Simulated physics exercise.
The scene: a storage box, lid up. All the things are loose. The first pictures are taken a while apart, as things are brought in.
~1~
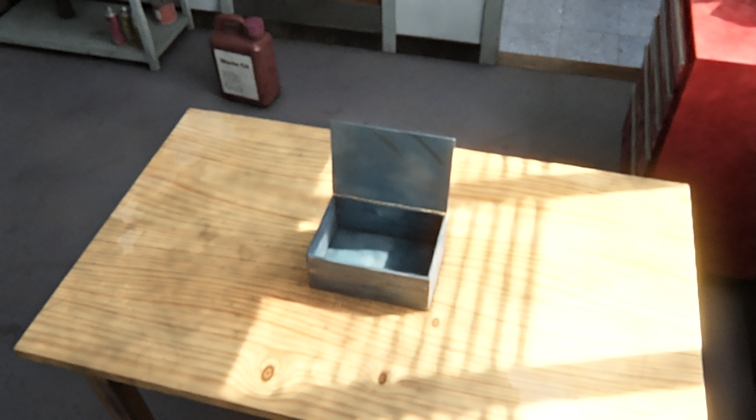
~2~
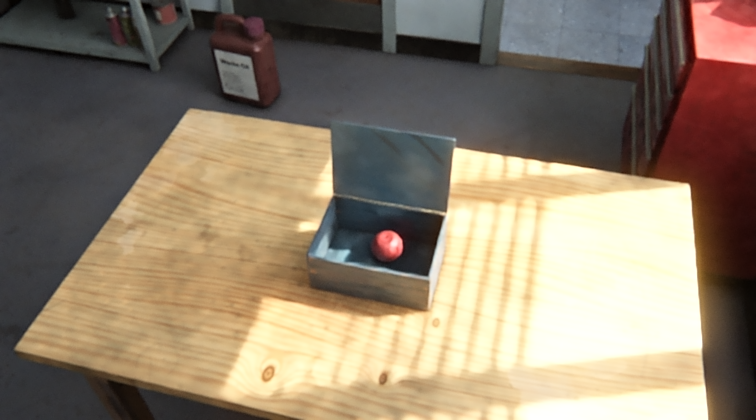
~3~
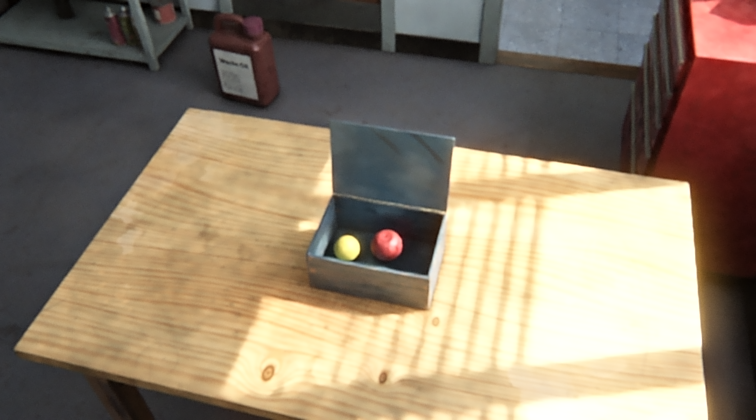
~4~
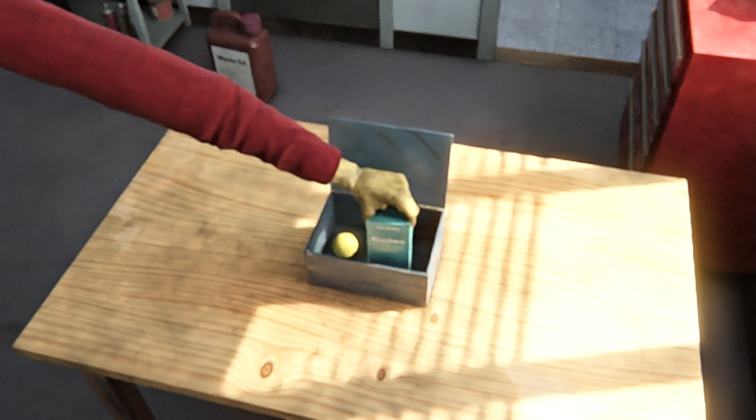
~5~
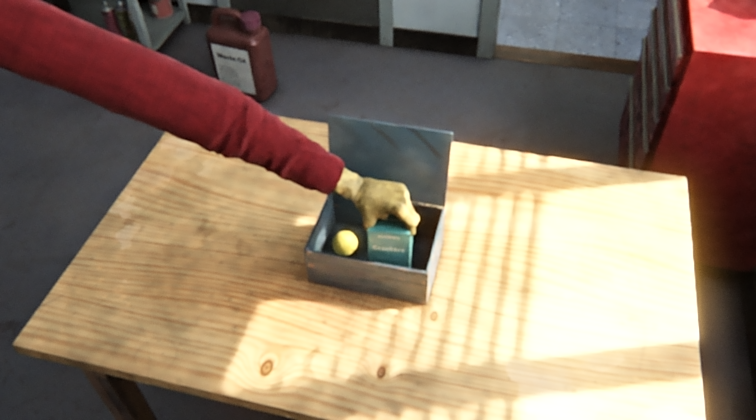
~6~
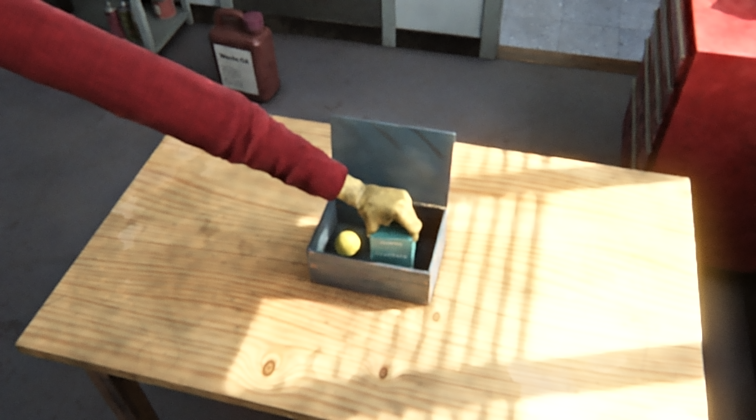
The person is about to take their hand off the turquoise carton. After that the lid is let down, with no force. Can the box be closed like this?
The lid will not close.
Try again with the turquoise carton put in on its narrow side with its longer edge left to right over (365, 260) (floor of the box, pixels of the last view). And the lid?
Then it sits on the rim.
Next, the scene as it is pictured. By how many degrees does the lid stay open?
Some 30° above the rim.
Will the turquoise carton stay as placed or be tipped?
The turquoise carton keeps its pose.
Then, 1.10 s on from there, lid starting down.
Then, 1.40 s on from there, lid 73° above the rim.
Then, 1.60 s on from there, lid 56° above the rim.
Then, 1.80 s on from there, lid 35° above the rim.
In the end, lid 30° above the rim; all 3 unmoved. At the end, from the last picture's camera, turquoise carton near (393, 255).
